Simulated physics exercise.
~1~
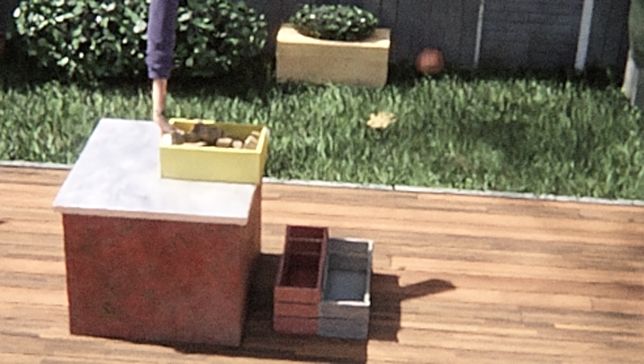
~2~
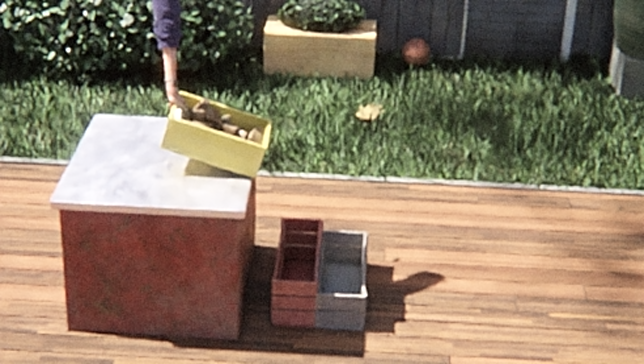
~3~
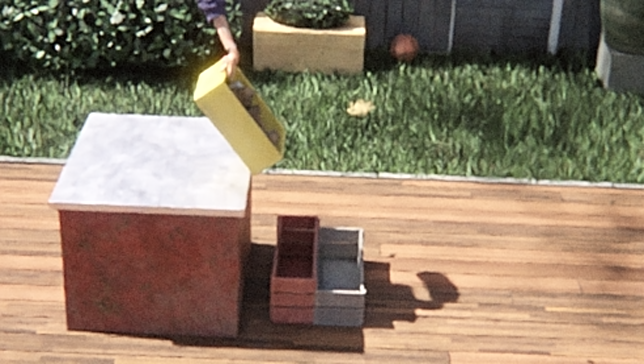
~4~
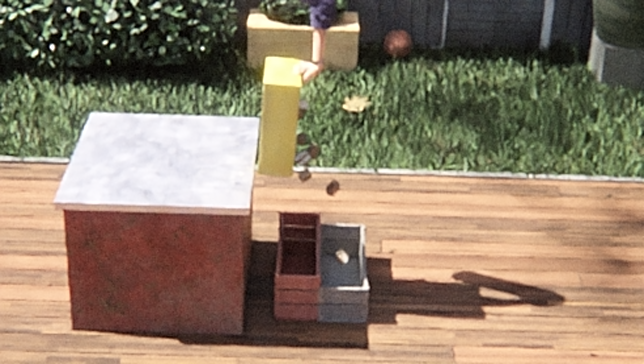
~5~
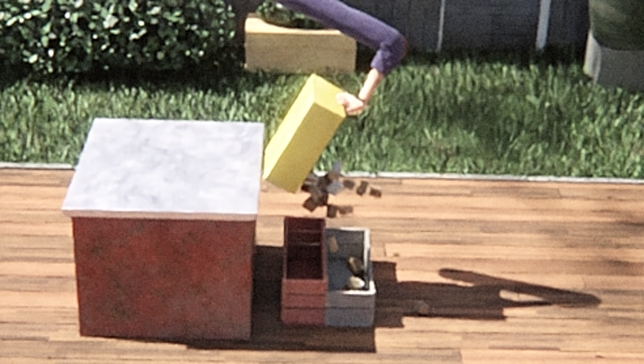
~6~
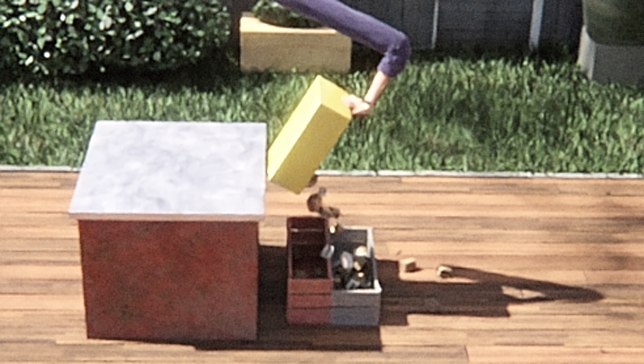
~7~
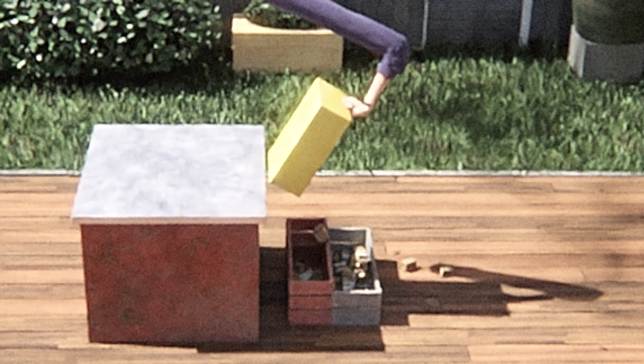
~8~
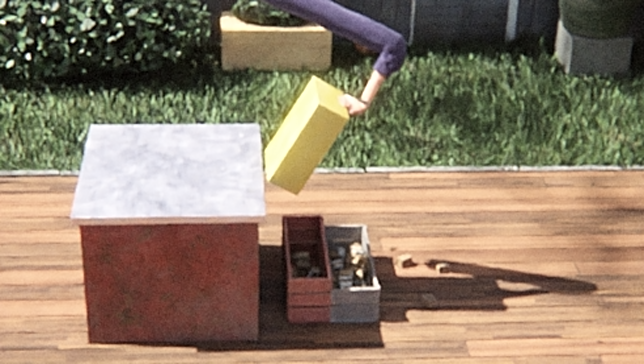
A hand tips a yellow crate off a bench, spilling small pieces mostly into the grey tote.
